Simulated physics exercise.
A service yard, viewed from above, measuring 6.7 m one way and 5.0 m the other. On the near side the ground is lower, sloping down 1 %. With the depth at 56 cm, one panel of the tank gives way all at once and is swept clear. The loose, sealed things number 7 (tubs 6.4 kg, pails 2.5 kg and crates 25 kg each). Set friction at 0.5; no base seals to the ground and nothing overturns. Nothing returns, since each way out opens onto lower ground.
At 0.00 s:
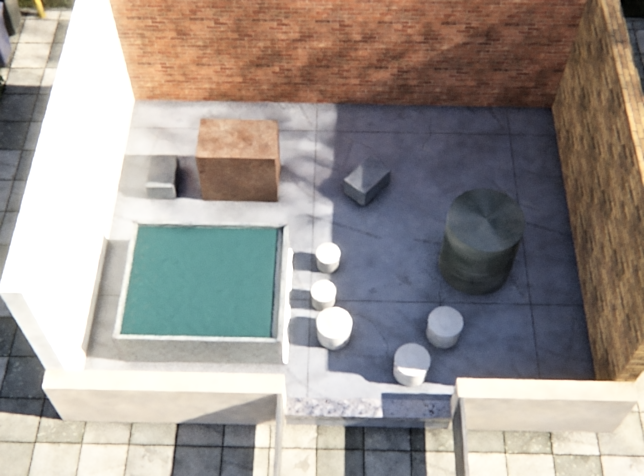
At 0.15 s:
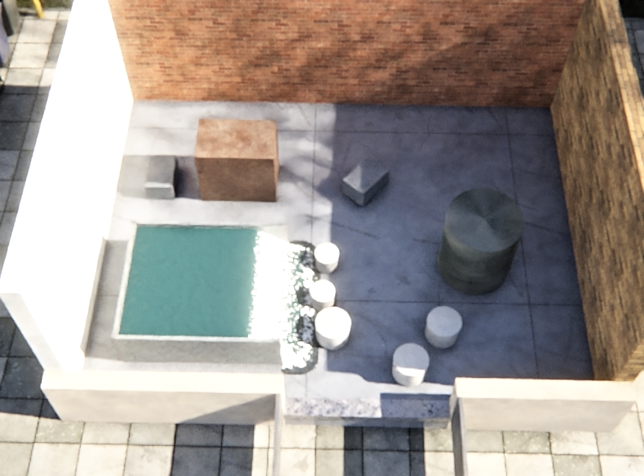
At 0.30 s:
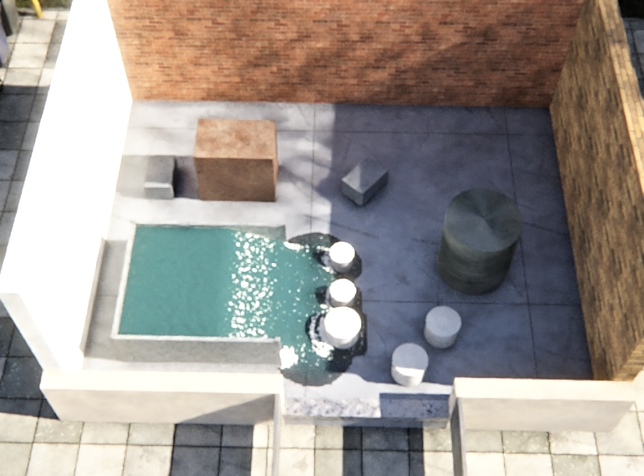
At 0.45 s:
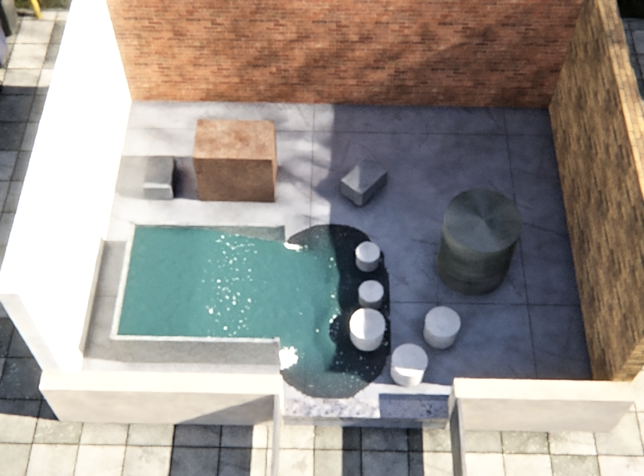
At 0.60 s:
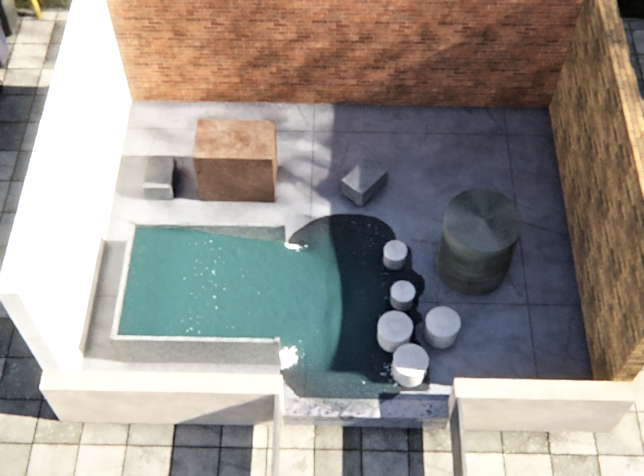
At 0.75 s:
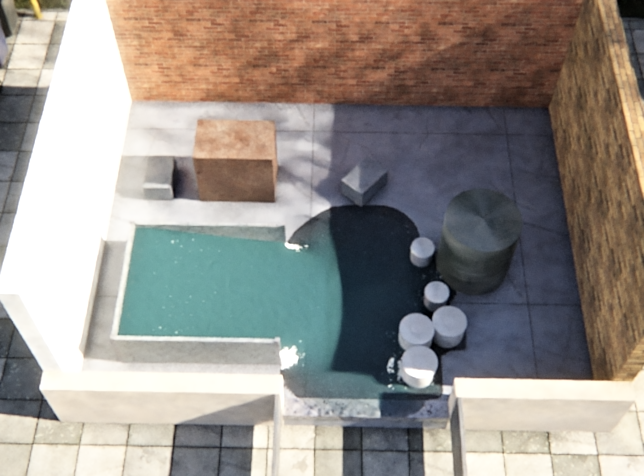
In a walled yard, water burst from the right side of a green pool and spread across the paving, pushing three white pails rightward until they were close beside two others.
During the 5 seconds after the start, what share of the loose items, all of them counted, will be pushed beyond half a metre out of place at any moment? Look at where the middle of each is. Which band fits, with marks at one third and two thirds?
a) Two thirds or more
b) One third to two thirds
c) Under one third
Answer: A.
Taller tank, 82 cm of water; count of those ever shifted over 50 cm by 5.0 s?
5.
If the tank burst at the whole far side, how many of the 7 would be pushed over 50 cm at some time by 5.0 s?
Then it comes to 2.
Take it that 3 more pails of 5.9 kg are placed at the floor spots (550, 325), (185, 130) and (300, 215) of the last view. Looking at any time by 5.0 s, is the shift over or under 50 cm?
Beyond it, within it, within it.
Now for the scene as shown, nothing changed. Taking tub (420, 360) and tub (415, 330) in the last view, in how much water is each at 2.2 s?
Depths: Near 16 cm, then near 12 cm.
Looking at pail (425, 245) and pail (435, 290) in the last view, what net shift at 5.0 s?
Shifts in order: 350 cm; 400 cm.
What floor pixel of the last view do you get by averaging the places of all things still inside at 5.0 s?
The centre is close to (437, 184).
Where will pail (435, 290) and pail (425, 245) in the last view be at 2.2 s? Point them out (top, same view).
Estimated pixels: (580, 315) and (511, 140).
After 1.1 s 5 of 7 are over 50 cm from their spots; 2 afloat.
After 2.2 s 5 of 7 are over 50 cm from their spots; 5 afloat.
After 3.5 s 5 of 7 are over 50 cm from their spots; 5 afloat.
After 5.0 s 5 of 7 are over 50 cm from their spots, and 5 have been at some point; 5 afloat.
